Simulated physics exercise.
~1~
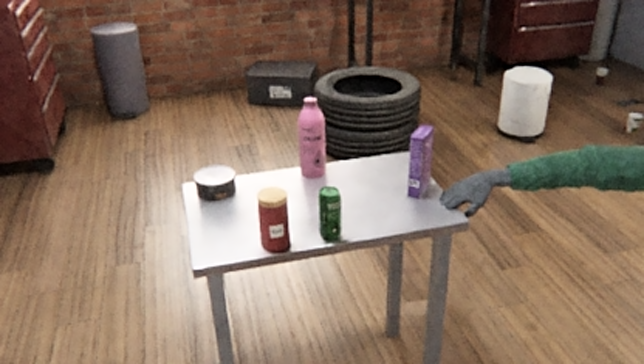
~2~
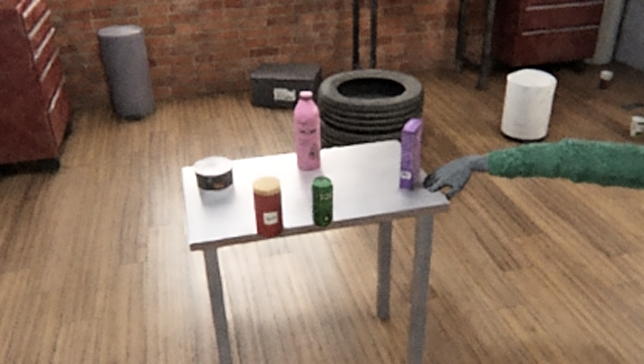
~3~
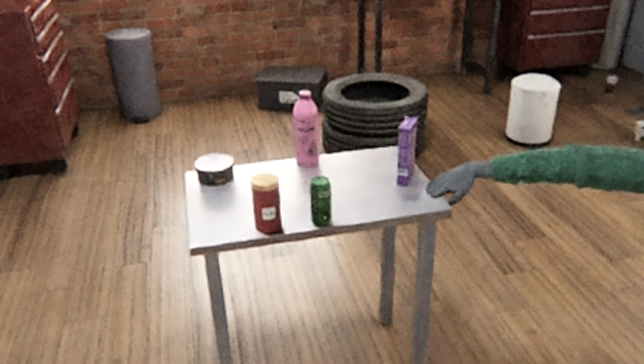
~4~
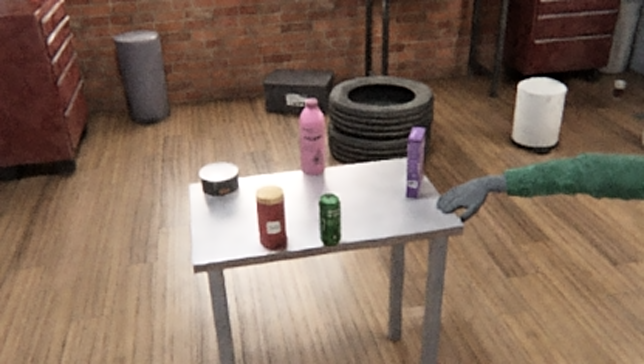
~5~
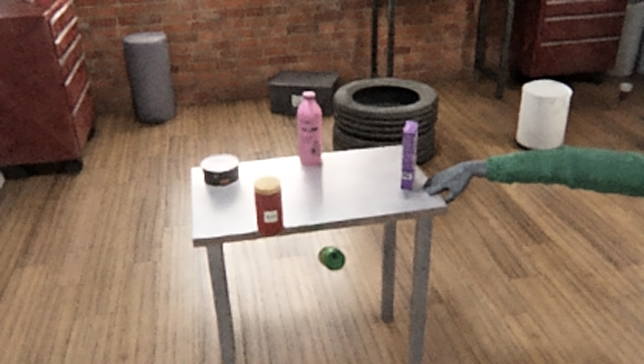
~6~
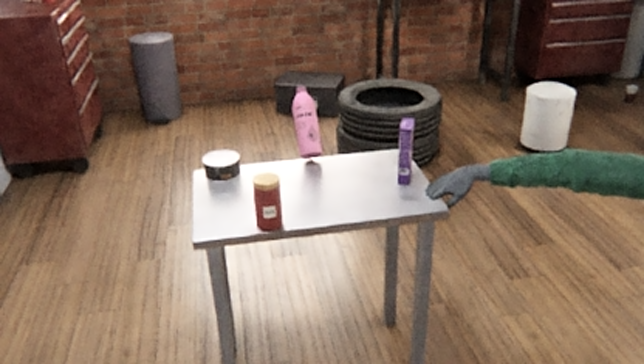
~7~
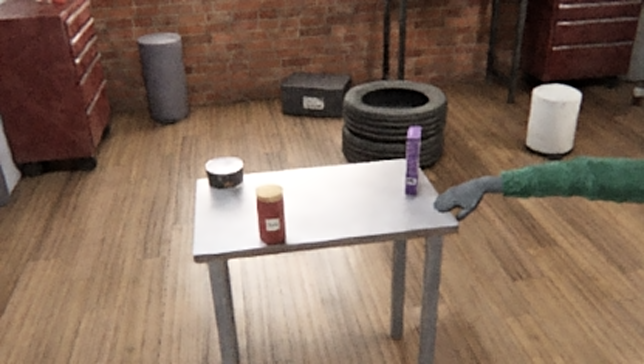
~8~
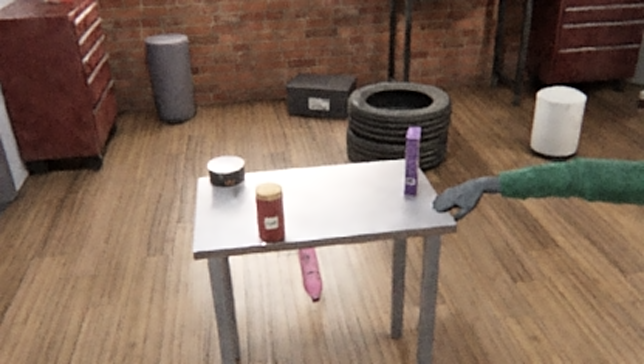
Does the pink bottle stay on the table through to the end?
No, the pink bottle tips over and drops to the floor.
